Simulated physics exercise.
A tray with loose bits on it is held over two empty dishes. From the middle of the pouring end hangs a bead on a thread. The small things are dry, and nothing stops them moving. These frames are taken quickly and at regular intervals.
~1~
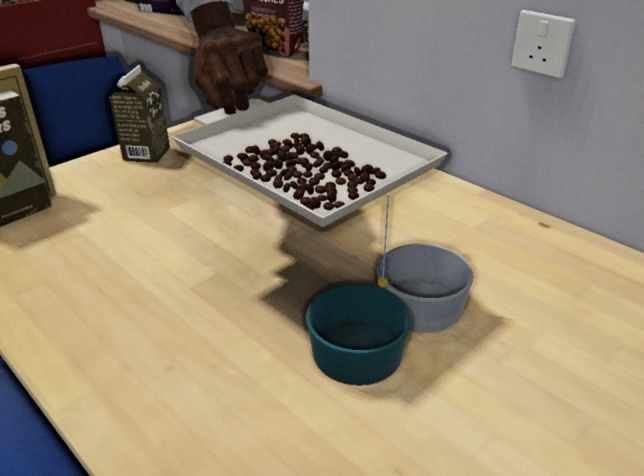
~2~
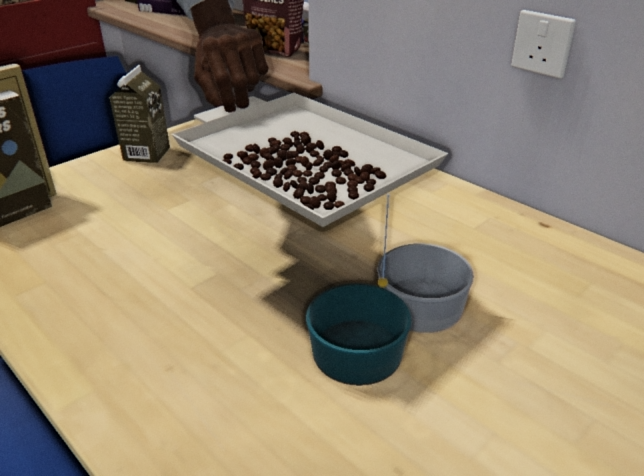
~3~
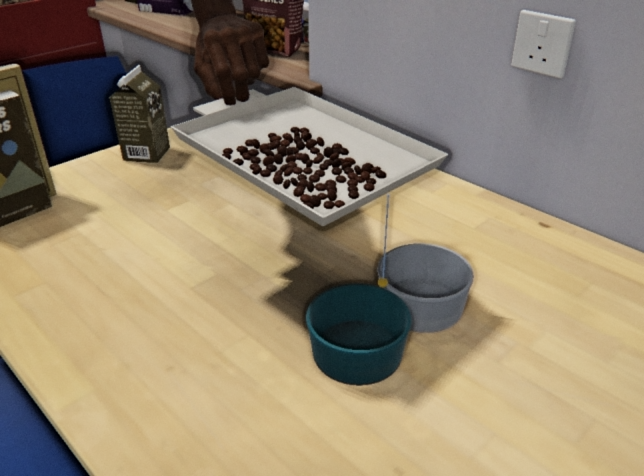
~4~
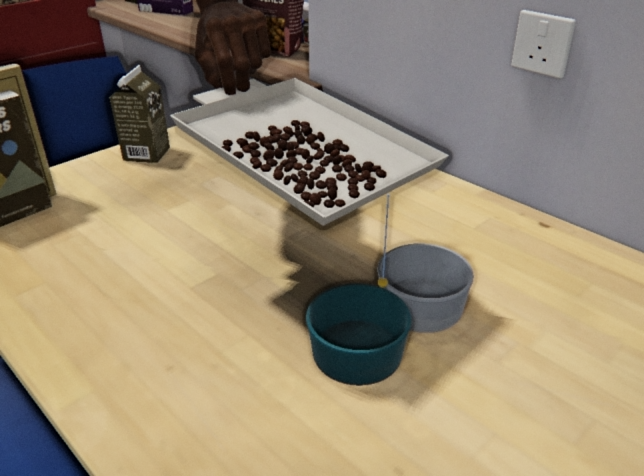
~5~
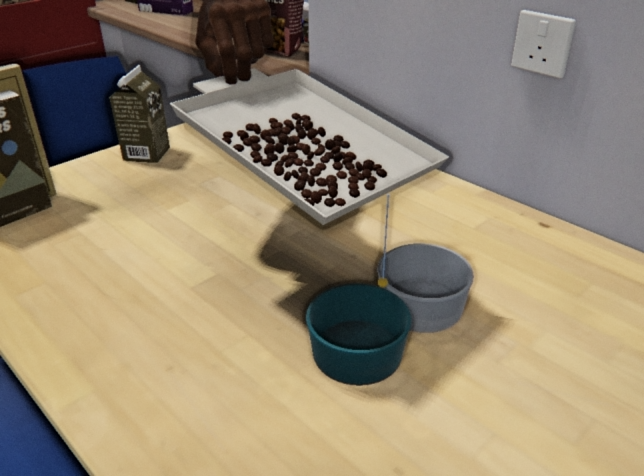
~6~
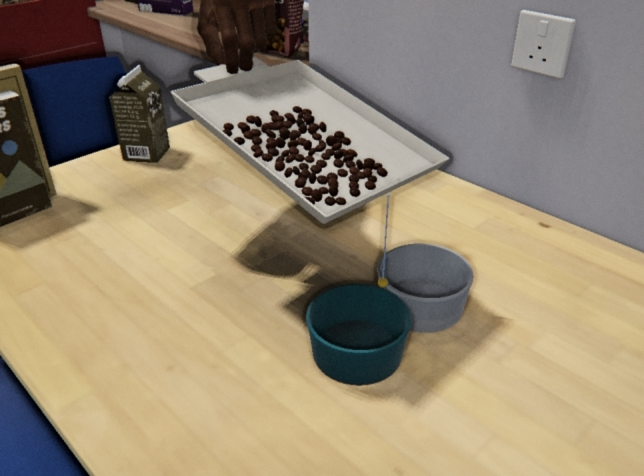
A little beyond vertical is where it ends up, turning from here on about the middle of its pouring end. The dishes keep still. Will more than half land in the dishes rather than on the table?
Yes.
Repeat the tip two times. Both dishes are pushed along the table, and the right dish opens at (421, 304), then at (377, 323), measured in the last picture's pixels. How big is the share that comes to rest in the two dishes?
Close to 80 in a hundred first, close to 40 in a hundred second.
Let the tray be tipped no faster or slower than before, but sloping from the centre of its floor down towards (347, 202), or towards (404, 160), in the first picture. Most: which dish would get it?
Going by the two slopes in order, it's the left-side one and then the right-side one.
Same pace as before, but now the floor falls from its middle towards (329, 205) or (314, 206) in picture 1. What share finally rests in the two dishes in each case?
First heading 70 %, second heading 60 %.
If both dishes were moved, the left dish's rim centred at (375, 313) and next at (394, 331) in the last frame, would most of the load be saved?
For the two places in order: A majority share, a majority share.
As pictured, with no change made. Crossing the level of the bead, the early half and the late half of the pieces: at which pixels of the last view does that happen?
(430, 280) for the early half, (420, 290) for the late half.
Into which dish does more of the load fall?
Observation: The greater share ends in the dish at the right.
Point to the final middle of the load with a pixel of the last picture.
I'd say the middle ends up at about (419, 316).
Just after the last frame, tray tipped steeply; almost all on the tray; just a few in the left dish; just a few in the right dish; just a few outside both; about a tenth in the air.
A moment on, tray tipped right over; just a few on the tray; about a tenth in the left dish; roughly a third in the right dish; roughly a quarter outside both; roughly a quarter in the air.
Further on, tray tipped past a quarter turn; roughly a quarter in the left dish; roughly half in the right dish; roughly a third outside both.
When it is over, tray tipped past a quarter turn; roughly a quarter in the left dish; roughly half in the right dish; roughly a third outside both.
